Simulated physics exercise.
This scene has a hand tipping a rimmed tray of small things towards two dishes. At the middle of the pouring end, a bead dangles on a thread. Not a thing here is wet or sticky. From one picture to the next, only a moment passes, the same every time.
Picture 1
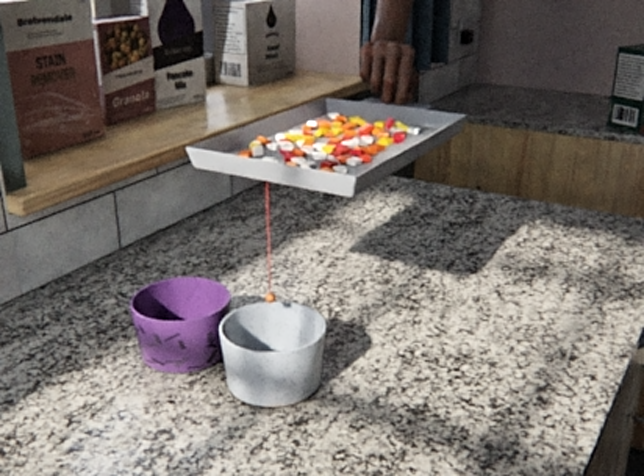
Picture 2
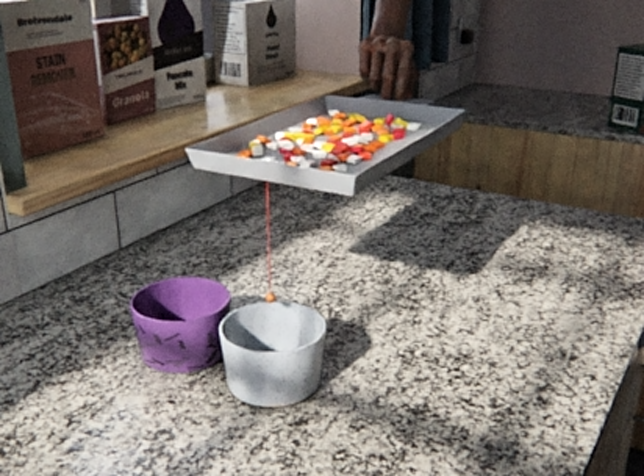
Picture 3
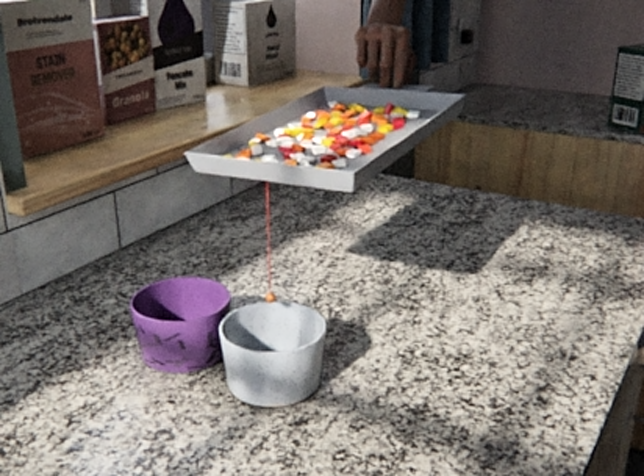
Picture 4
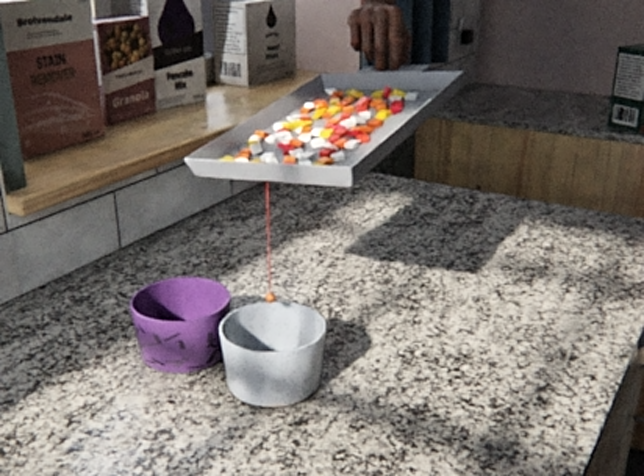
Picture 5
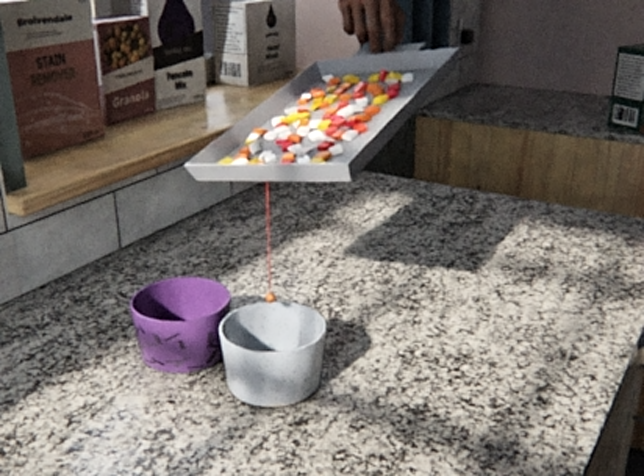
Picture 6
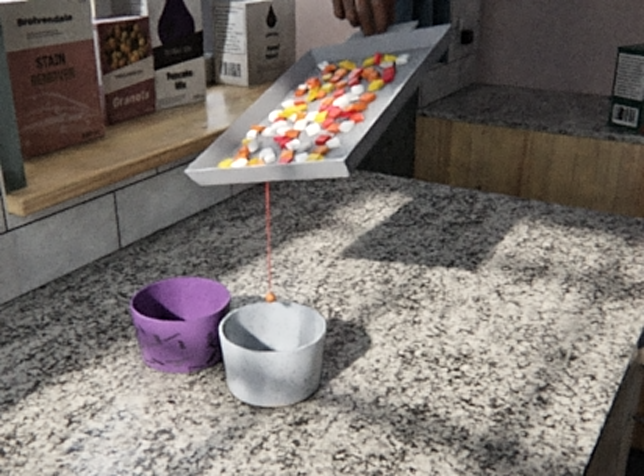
A hand gradually raises the far end of a rimmed tray of small, colourful pieces, slanting it towards its near left corner, while a bead hangs on a thread near purple and pale grey dishes on a speckled counter.
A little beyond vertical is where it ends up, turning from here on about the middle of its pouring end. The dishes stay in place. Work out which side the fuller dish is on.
It is on the left.
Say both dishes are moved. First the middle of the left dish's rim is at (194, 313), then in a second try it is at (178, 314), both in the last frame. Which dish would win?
The leftmost dish, then the leftmost dish.
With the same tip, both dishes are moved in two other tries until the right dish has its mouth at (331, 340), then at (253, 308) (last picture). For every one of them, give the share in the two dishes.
Some 40 percent, followed by some 60 percent.
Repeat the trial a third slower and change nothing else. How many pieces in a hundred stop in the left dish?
Share: Roughly 80%.
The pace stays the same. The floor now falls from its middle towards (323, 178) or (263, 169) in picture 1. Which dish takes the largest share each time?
Try 1: The right-side dish; try 2: The left-side dish.
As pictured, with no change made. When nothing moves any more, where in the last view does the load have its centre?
Centre at rest, last view: Approx. (194, 341).
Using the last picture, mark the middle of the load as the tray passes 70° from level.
Somewhere around pixel (228, 163) in the last picture.
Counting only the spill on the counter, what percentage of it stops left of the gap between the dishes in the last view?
About 10 percent of the spill.
Soon, tray tipped steeply; nearly all on the tray; a stray few in the air.
A while on, tray tipped past a quarter turn; a small part on the tray; most in the left dish; a stray few outside both; a small part in the air.
Towards the end, tray tipped past a quarter turn; a stray few in the right dish; most in the left dish; a small part outside both.
Finally, tray tipped past a quarter turn; a stray few in the right dish; most in the left dish; a small part outside both.
